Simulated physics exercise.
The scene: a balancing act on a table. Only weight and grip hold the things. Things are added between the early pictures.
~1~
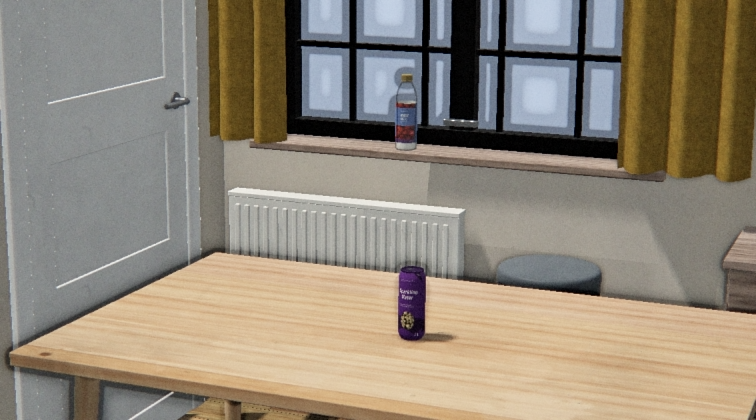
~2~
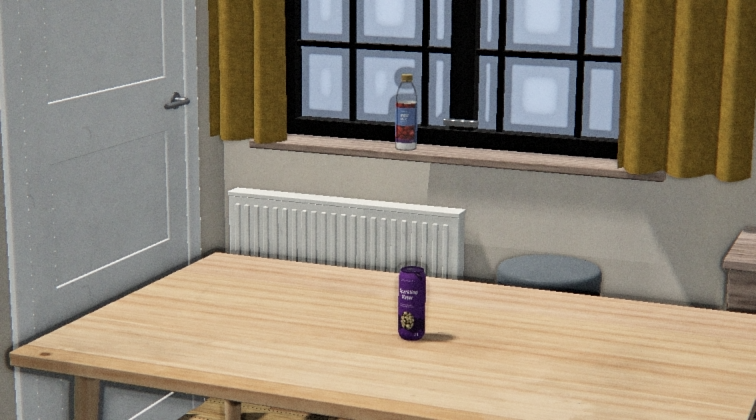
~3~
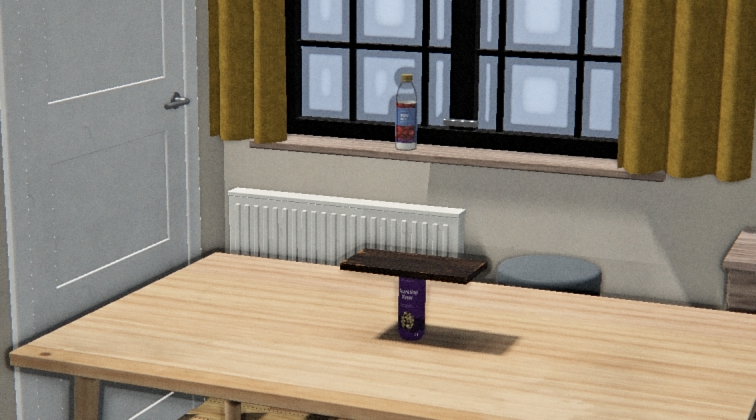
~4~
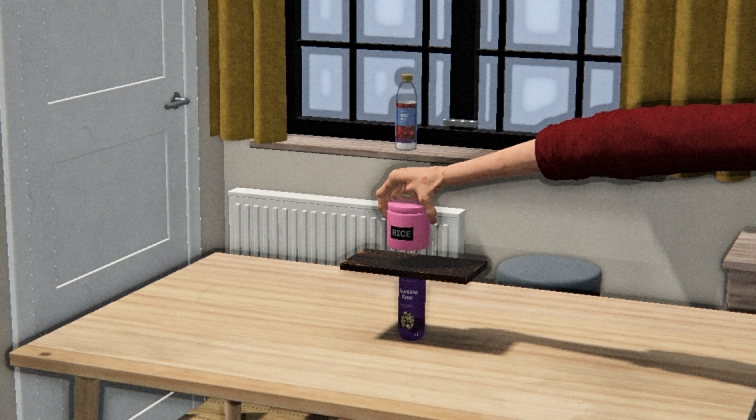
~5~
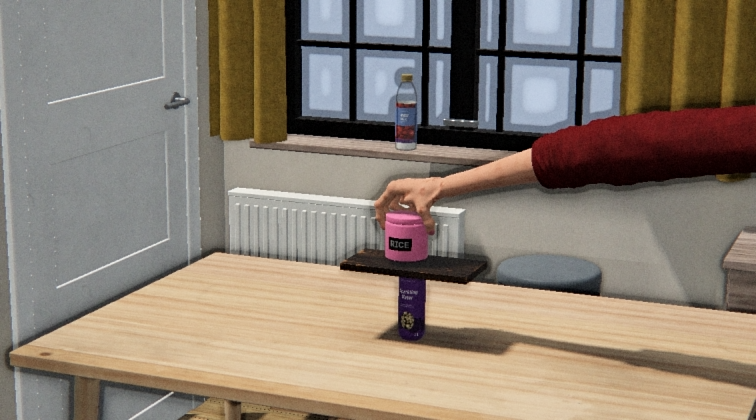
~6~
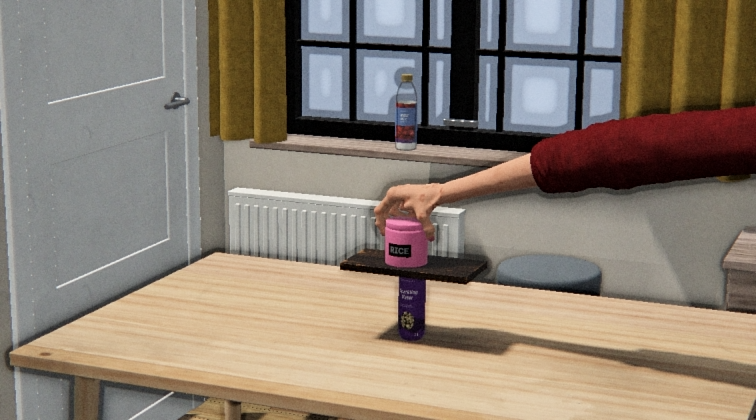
An arm in a red sleeve reached in from the right and lowered a pink jar onto a dark board, which had appeared on top of a purple can on the wooden table.
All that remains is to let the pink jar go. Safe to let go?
It stays up.
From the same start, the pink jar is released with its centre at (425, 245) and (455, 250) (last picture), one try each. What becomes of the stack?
First try: It stays up; second try: It gives way.
Then, 0.30 s on from there, no change.
Then, 0.70 s on from there, pink jar resting near (407, 242).
In the end, all 3 unmoved. At the end, from the last picture's camera, pink jar near (407, 242). The stack keeps its balance.
